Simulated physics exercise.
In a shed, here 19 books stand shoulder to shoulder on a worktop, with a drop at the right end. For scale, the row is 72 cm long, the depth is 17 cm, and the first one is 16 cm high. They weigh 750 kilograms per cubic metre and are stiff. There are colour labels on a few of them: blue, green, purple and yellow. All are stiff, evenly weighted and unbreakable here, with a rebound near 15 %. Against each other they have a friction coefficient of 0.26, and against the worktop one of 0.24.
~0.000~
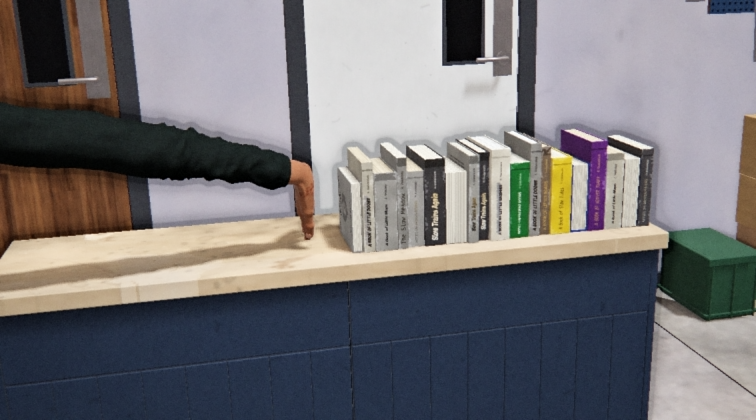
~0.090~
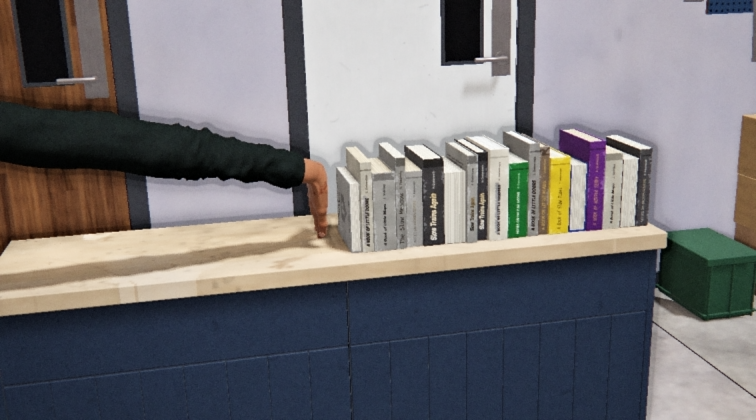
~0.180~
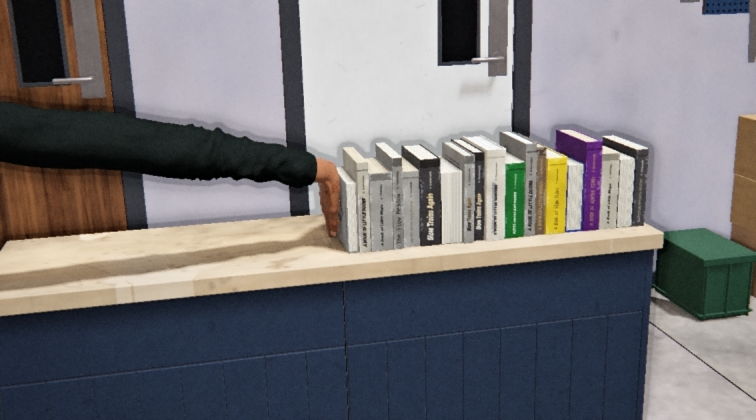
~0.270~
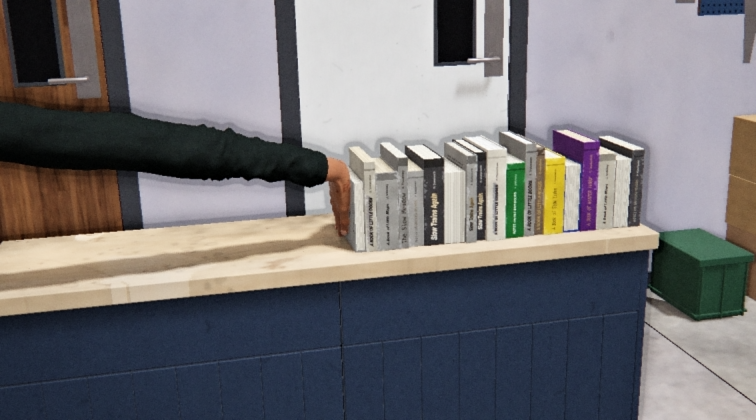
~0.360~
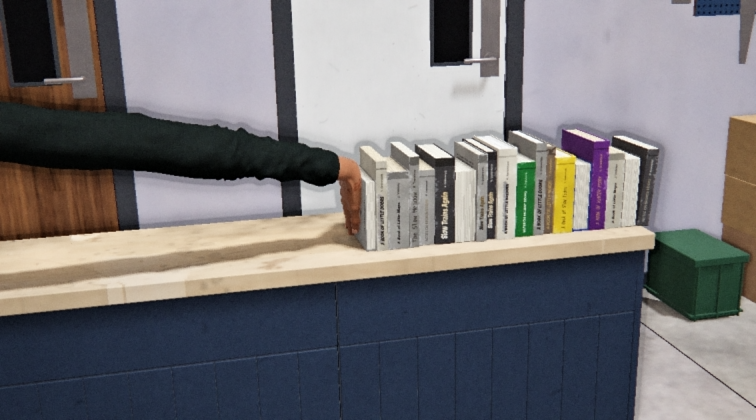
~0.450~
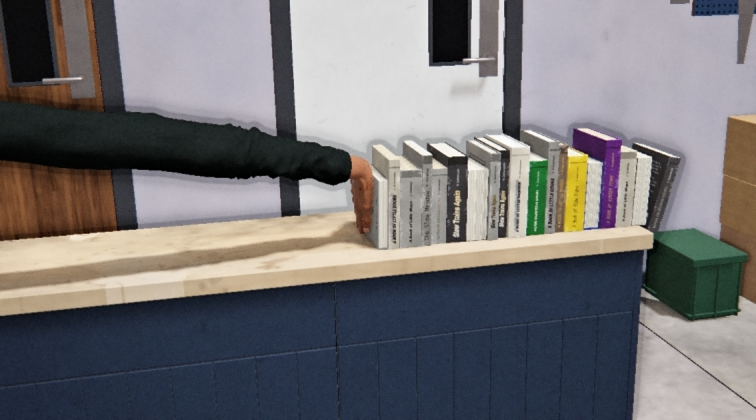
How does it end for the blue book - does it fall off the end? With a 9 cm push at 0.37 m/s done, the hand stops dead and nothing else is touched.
The blue book stays in position.
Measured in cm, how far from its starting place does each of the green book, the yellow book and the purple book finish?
So green shifts 10 cm, yellow shifts 10 cm and purple shifts 80 cm.
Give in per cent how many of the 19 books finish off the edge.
20 %.
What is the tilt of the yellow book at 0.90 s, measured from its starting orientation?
Some 10°.
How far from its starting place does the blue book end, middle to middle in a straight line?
Roughly 10 cm.
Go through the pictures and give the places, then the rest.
In the first frame (pixels give the middle of a visible side; the camera pans a little), hand (298, 192) 7 cm from the first; blue book (580, 198); yellow book (561, 196); green book (520, 201); none has stirred.
Hand (311, 190) 41 mm from the first; blue book (578, 198), in the second frame.
Hand (323, 189) 7 mm from the first; blue book (575, 199), in the third frame.
Hand (333, 189) 26 mm in; blue book (572, 199); movement in 9 of them, in the fourth frame.
Hand (344, 188) 59 mm in; blue book (582, 198) 38 mm from its place; green book (525, 200) 44 mm from its place; steepest lean 5°, the book at (648, 188); movement in 19 of them, in the fifth frame.
Hand (356, 187) 9 cm in; blue book (593, 196) 7 cm from its place; green book (537, 199) 8 cm from its place; yellow book (576, 194) 7 cm from its place; steepest lean 14°, the book at (664, 195); movement in 19 of them, in the sixth frame.
After 0.58 s, 1 of the 19 books off the edge; blue book 9° from how it stood; purple book 9° from how it stood.
After 0.90 s, 2 of the 19 books off the edge; blue book 9° from how it stood; purple book 35° from how it stood.
After 1.34 s, 4 of the 19 books off the edge; blue book 8 cm from its place; purple book on its side.
In the end (2.1 s), 4 of the 19 books off the edge; blue book 8 cm from its place; purple book on its side; yellow book 8 cm from its place. From the last view, middles, blue book near (580, 188).
